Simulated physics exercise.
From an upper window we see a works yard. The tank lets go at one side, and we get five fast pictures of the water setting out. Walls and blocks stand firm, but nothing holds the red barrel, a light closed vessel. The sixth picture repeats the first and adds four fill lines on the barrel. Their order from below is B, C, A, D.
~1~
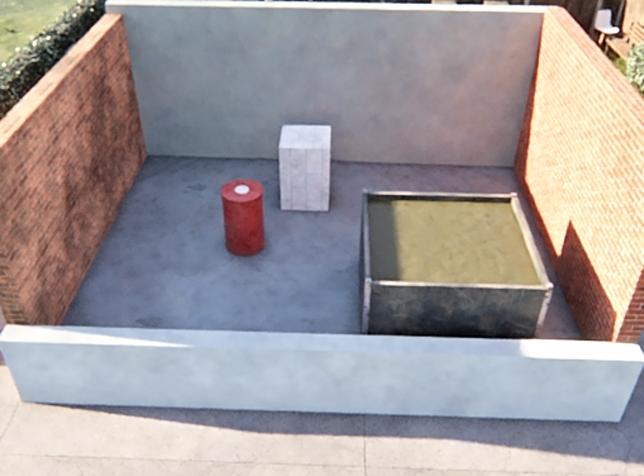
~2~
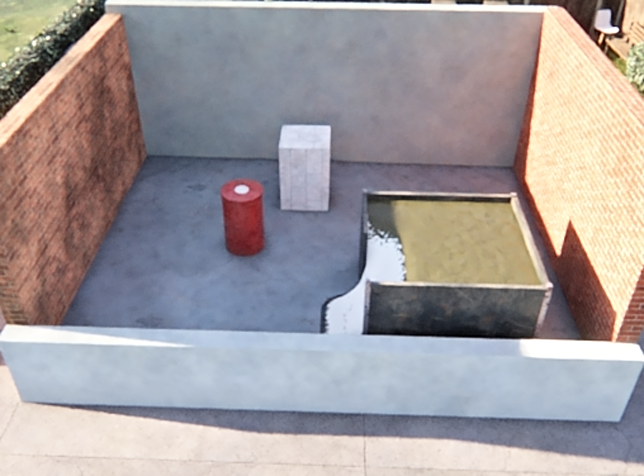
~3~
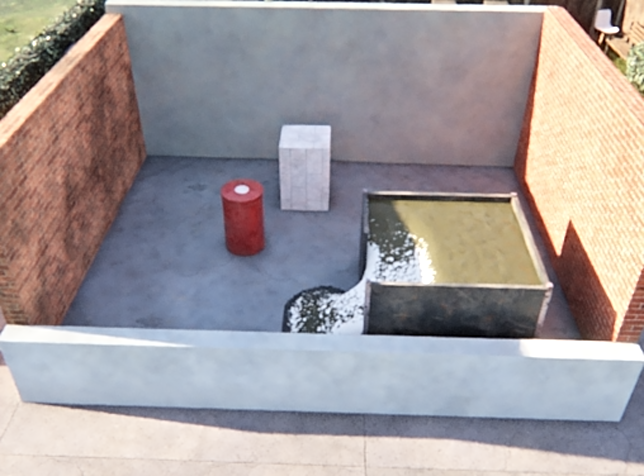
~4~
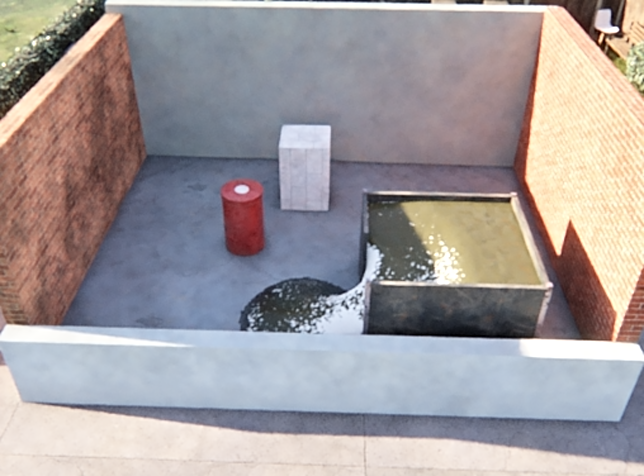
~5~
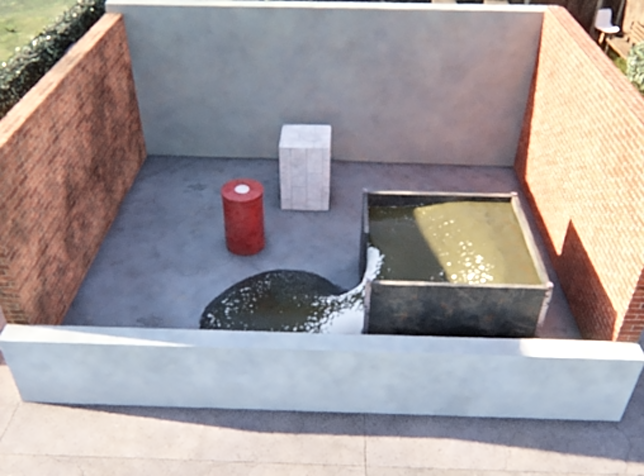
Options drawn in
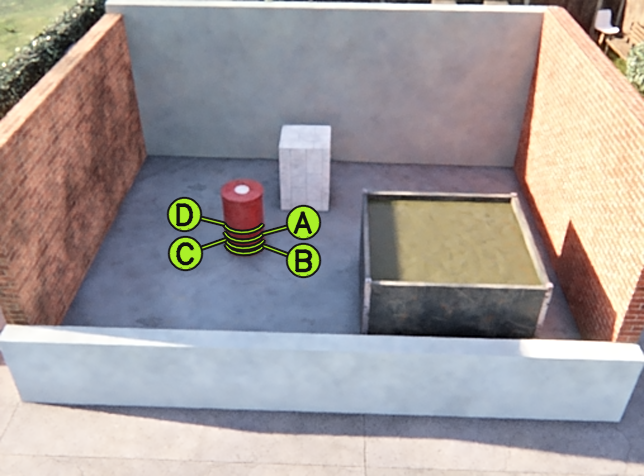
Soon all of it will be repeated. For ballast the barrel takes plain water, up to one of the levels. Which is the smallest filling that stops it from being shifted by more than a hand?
Choose C.
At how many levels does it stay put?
Three.
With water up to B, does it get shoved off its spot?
Yes.
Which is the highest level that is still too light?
The answer is B.
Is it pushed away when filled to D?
No.
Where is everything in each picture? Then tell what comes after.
Lid of the red barrel at (241, 190); tank full, its middle at (447, 241), in the first picture.
In the second picture, 2 % of the ground wet, in view closest to the barrel at (329, 307).
In the third picture, 4 % of the ground wet, in view closest to the barrel at (298, 299).
In the fourth picture, 7 % of the ground wet, in view closest to the barrel at (295, 282).
Lid of the red barrel at (242, 189); 10 % of the ground wet, in view closest to the barrel at (265, 277), in the fifth picture.
On the marked copy, A at (242, 241); B at (243, 253); C at (242, 248); D at (241, 232); from the bottom up B, C, A, D.
For level A, it does not move.
For level B, it is pushed about 3 times its own width away.
For level C, it does not move.
For level D, it does not move.
